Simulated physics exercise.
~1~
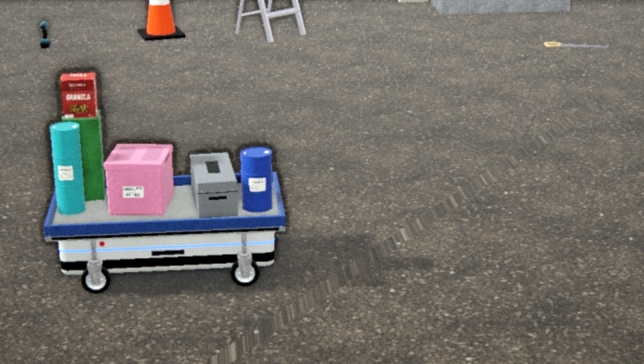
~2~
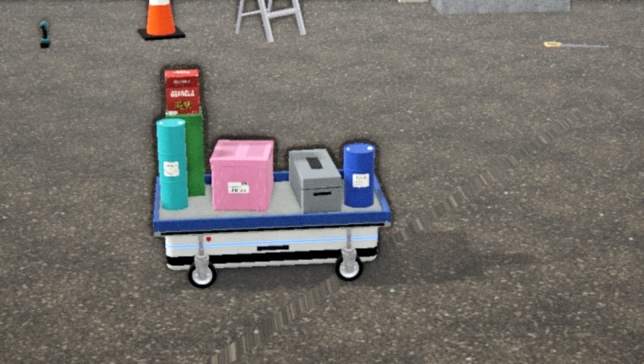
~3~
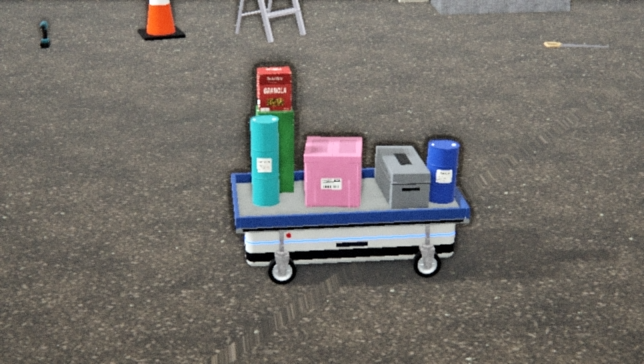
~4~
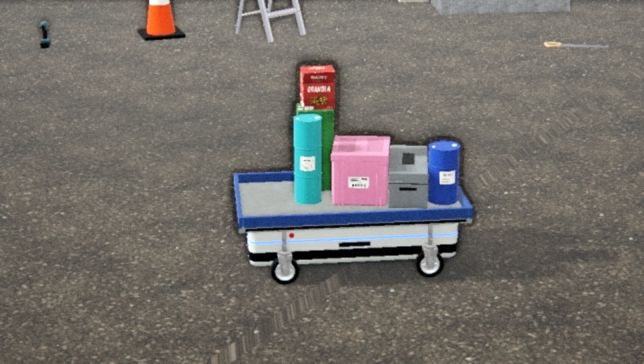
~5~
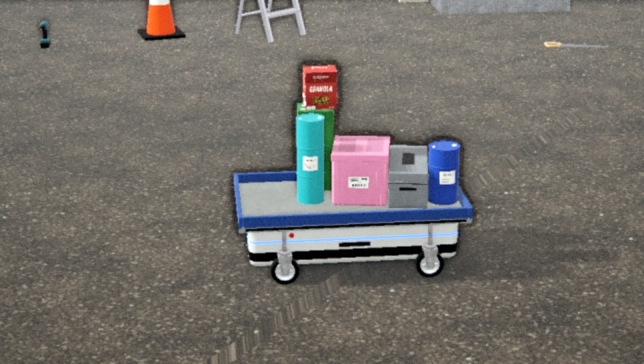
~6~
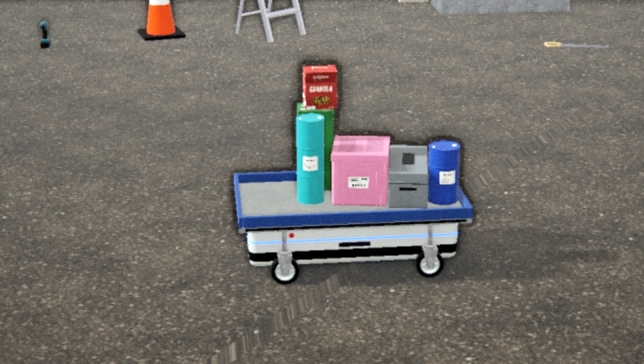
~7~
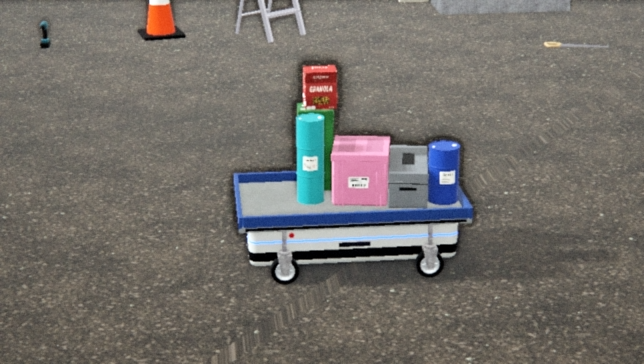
A loaded cart rolls right and stops, and most of its items slide forward, staying upright.
